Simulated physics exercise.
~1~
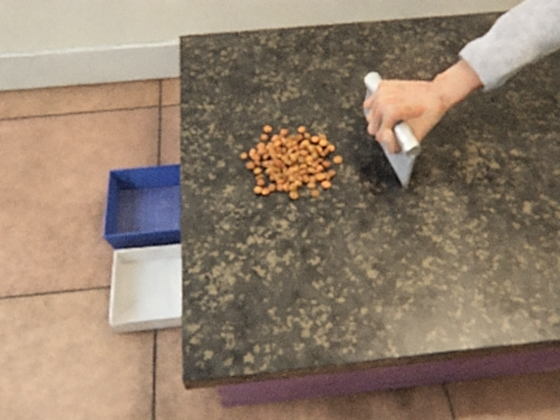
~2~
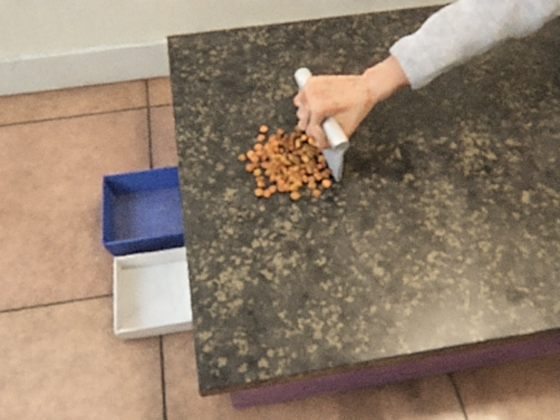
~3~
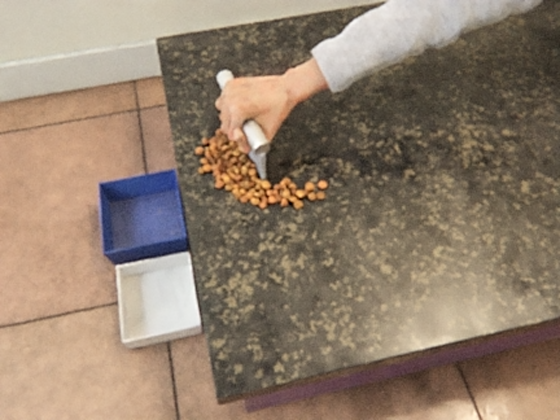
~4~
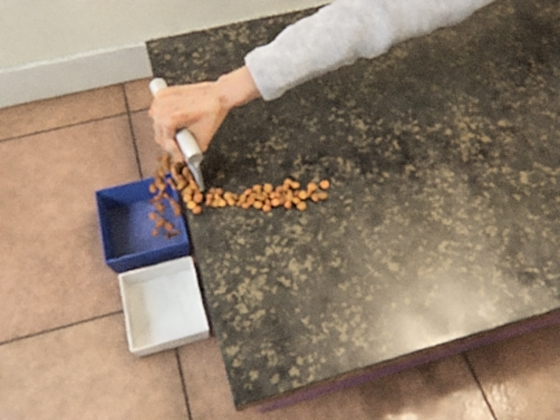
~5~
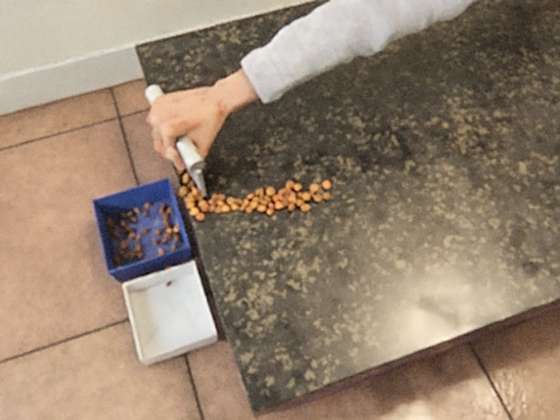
At the start, a loose pile of brown cat kibble sits on a dark speckled tabletop, while a hand in a grey sleeve holds a scraper to its right. A blue tin and a white tin rest beside the table's left edge. The hand moves the scraper left into the pile and pushes through it, drawing the kibble into a long band. As the blade nears the edge, some pieces tumble into the blue tin. The scraper halts there, leaving kibble in the blue tin, the white tin empty, and a trail of pieces still on the tabletop.
